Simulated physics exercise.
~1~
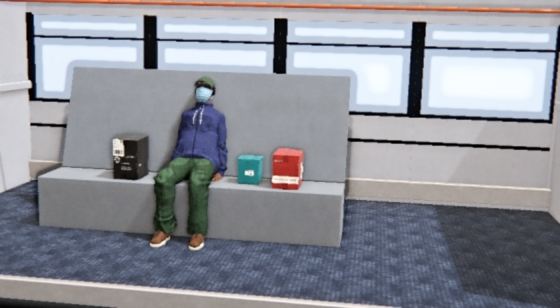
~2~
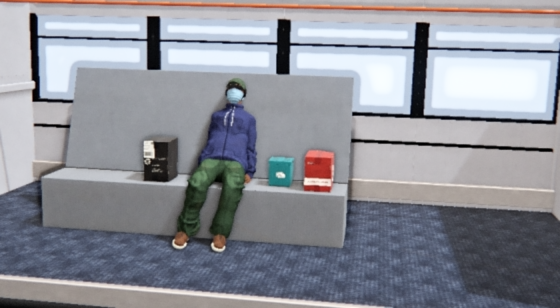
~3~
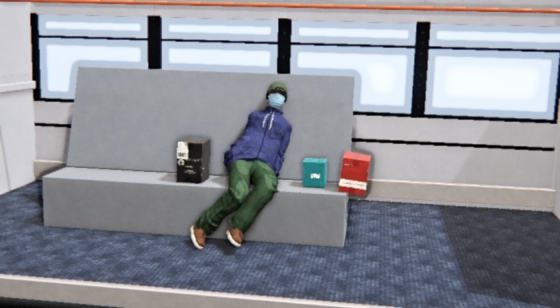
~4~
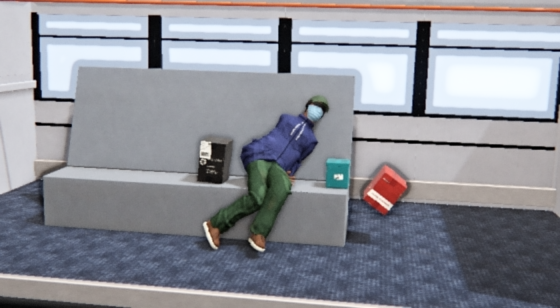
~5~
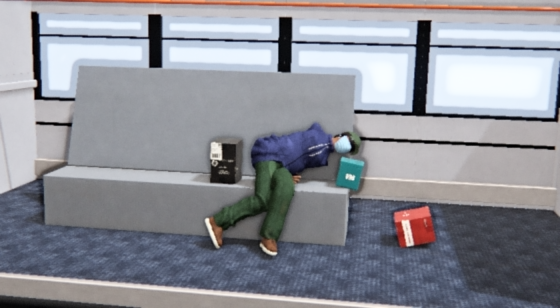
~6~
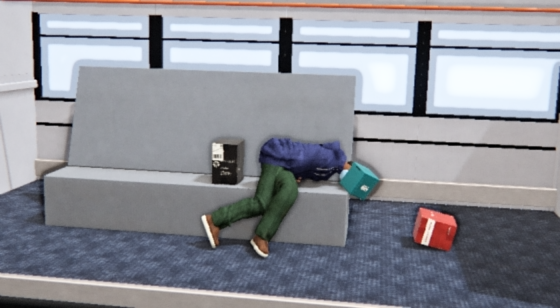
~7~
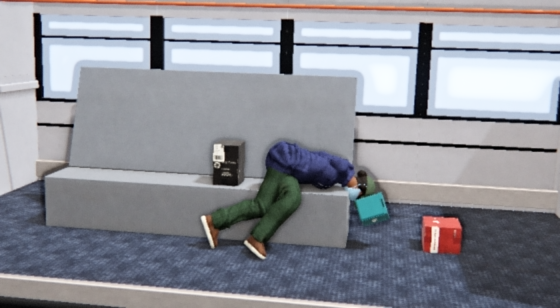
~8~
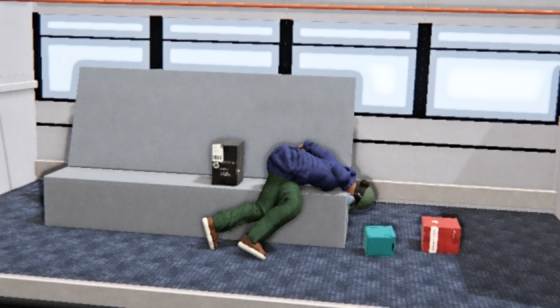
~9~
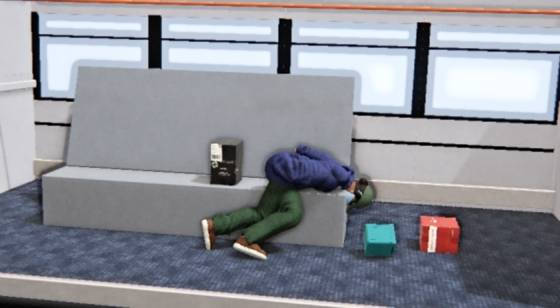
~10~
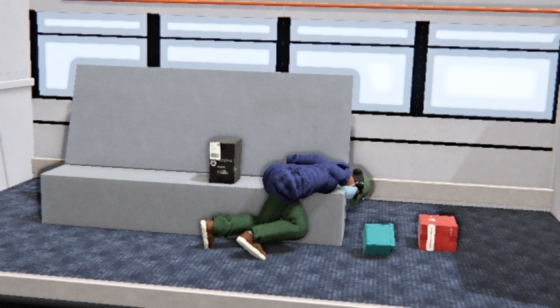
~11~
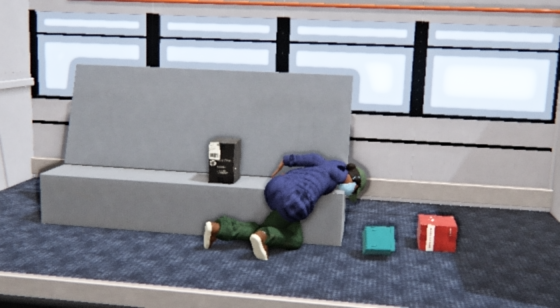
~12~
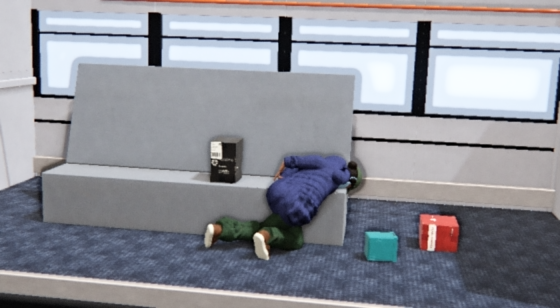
On a long grey seat in a rail car, a limp, masked commuter and three box-like bags slid right; the red one dropped off the end, then the teal one, while the commuter slumped over the edge and sagged down, leaving the black one upright.
